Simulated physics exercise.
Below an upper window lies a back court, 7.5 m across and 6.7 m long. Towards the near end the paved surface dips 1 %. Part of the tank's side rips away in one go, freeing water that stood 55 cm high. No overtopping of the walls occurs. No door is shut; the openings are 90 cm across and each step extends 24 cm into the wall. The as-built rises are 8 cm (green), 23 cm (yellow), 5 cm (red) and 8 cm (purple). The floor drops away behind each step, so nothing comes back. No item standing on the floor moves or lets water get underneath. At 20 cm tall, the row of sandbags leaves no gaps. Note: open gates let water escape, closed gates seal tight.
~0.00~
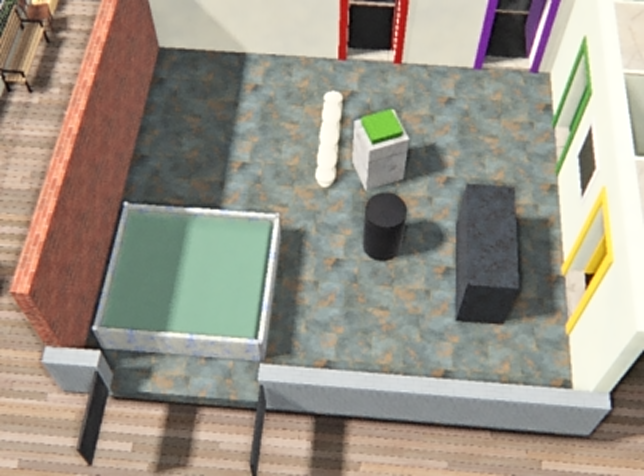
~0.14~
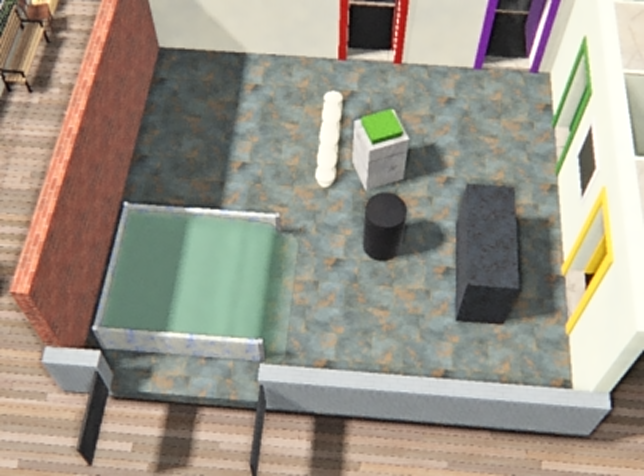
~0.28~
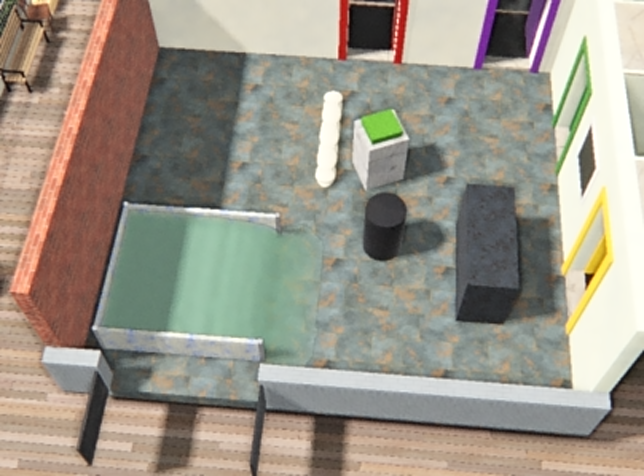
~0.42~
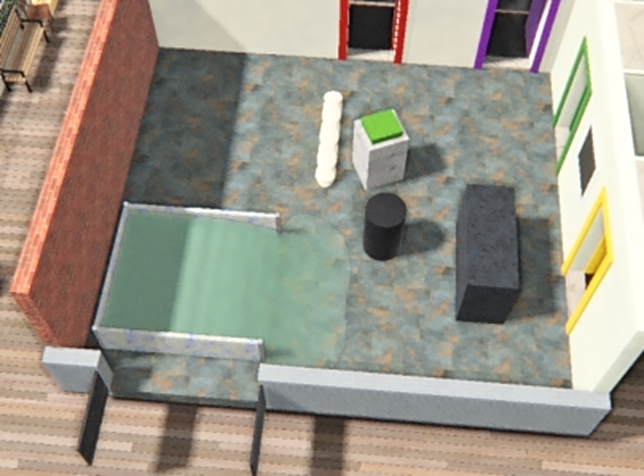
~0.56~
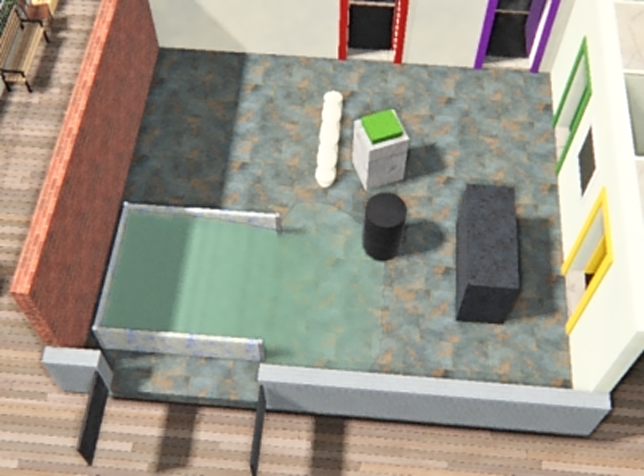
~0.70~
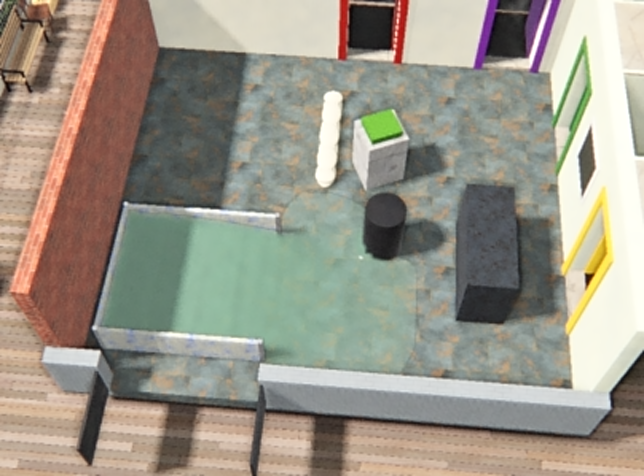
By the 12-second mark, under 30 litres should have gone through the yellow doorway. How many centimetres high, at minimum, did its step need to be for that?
It needed to be about 9.5 cm high.
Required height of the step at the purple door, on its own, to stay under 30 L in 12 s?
For purple, a step near 18 cm.
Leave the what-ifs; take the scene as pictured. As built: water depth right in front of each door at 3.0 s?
Green door 0 cm, yellow door 13 cm, red door 0 cm, purple door 0 cm.
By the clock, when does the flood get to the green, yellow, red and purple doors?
It gets to green after 3.0 s, yellow after 2.0 s, red after 4.0 s and purple after 3.8 s.
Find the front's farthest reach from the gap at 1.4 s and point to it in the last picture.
In the last picture, around (552, 344).
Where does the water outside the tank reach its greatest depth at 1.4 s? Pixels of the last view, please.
Check close to (448, 304).
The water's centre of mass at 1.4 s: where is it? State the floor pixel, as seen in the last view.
Look at about (253, 296) in the last view.
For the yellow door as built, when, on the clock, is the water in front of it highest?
4.0 s.
After 1.4 s water covers 25 % of the floor, deepest (34 cm) near (448, 304); it has not reached the yellow door.
After 3.0 s water covers 40 % of the floor, deepest (44 cm) near (568, 411); 13 cm at the yellow door, 0 litres in over its 23 cm step.
After 12.0 s water covers 95 % of the floor, deepest (10 cm) near (558, 254); 5 cm at the yellow door, 0 litres in over its 23 cm step.
At the yellow door as built, the water arrived by 2.1 s and peaked near 16 cm at 4.0 s.
With a step of 7.5 cm, 56 litres would have come in within the 12 s; with 10.5 cm, 23 litres. So under 30 litres takes about 9.5 cm.
